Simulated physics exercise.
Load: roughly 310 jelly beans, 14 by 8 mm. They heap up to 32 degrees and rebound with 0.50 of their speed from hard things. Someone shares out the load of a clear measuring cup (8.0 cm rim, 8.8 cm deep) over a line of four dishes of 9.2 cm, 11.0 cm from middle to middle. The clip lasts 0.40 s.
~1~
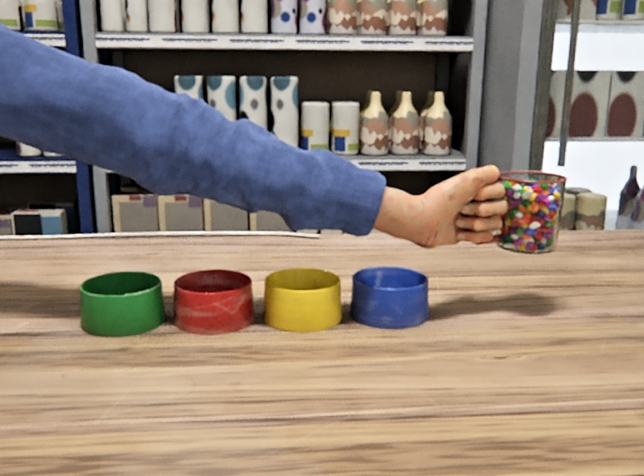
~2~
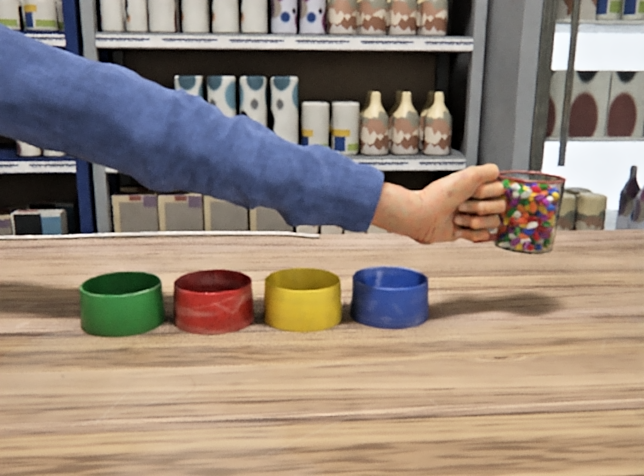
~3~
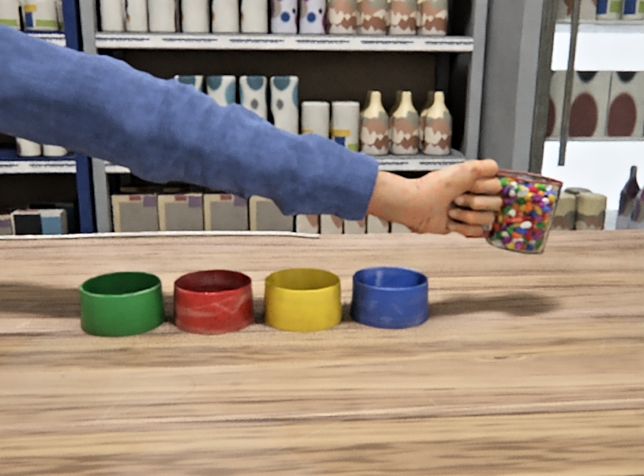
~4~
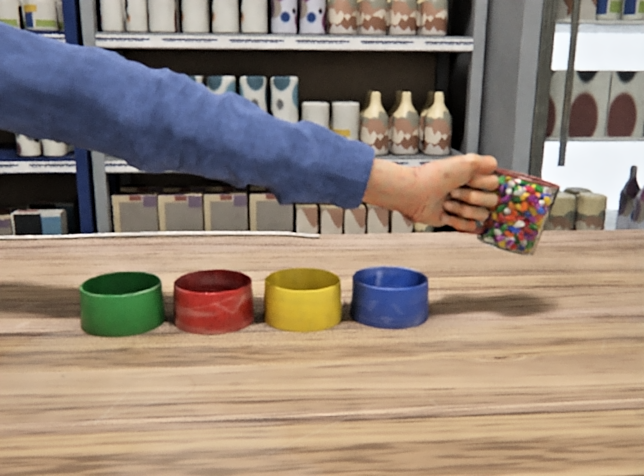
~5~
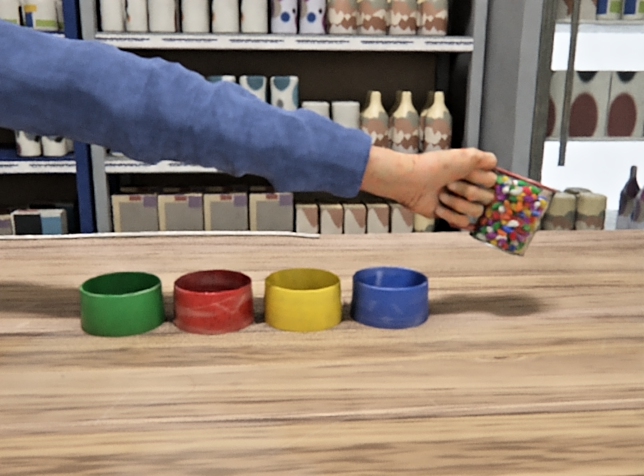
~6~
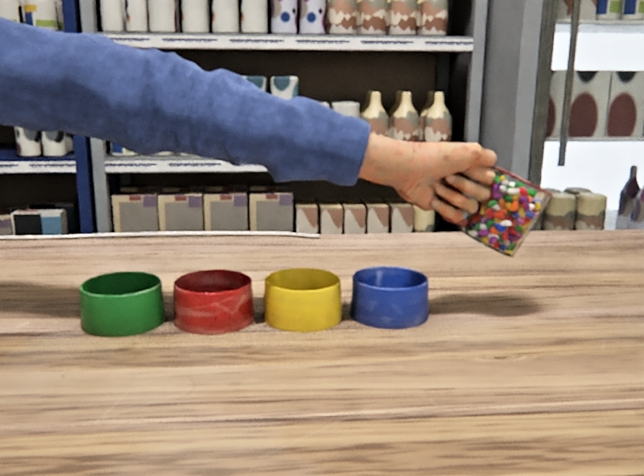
Blue-sleeved arm gradually tilting a clear cup of colorful candies to the right of green, red, yellow and blue dishes.
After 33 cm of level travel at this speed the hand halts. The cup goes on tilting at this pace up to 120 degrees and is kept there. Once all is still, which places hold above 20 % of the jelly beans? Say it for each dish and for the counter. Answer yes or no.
Red no, blue no, green no, yellow no, counter yes.
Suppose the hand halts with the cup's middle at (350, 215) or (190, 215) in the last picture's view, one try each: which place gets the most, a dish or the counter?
The winner: Counter, then counter.
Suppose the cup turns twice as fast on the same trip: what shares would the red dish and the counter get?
Red 0; counter 100.
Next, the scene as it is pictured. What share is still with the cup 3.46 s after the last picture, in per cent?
About 0 per cent.
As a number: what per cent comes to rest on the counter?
Roughly 95 per cent.
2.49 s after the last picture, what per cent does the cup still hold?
Some 0 per cent of the load.
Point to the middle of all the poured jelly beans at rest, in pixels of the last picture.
Near (462, 310).
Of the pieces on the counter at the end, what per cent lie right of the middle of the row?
Some 100 per cent.
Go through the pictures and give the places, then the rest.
The first picture shows cup at (529, 212), tilt 0 degrees, lip at (563, 177), moved 0.0 cm; middle of the pieces at (525, 214); blue dish at (390, 278); yellow dish at (303, 280); red dish at (213, 282); green dish at (121, 283).
The second picture shows cup at (527, 212), tilt 2 degrees, lip at (562, 178), moved 0.3 cm; middle of the pieces at (523, 214).
The third picture shows cup at (521, 212), tilt 8 degrees, lip at (559, 181), moved 0.9 cm; middle of the pieces at (517, 214).
The fourth picture shows cup at (516, 212), tilt 14 degrees, lip at (556, 185), moved 1.7 cm; middle of the pieces at (511, 214).
The fifth picture shows cup at (510, 212), tilt 20 degrees, lip at (553, 190), moved 2.4 cm; middle of the pieces at (505, 214).
The sixth picture shows cup at (504, 212), tilt 26 degrees, lip at (548, 194), moved 3.2 cm; middle of the pieces at (499, 213); blue dish at (390, 278); yellow dish at (303, 280); red dish at (213, 282); green dish at (121, 283).
Then, 1.49 s after the last picture, tilt 120 degrees; cup holds 5 %, blue 5 %.
Then, 2.49 s after the last picture, tilt 120 degrees; cup holds 0 %, blue 5 %.
Then, 3.46 s after the last picture, tilt 120 degrees; cup holds 0 %, blue 5 %.
In the end, red 0 %, blue 5 %, green 0 %, yellow 0 %, counter 95 %.
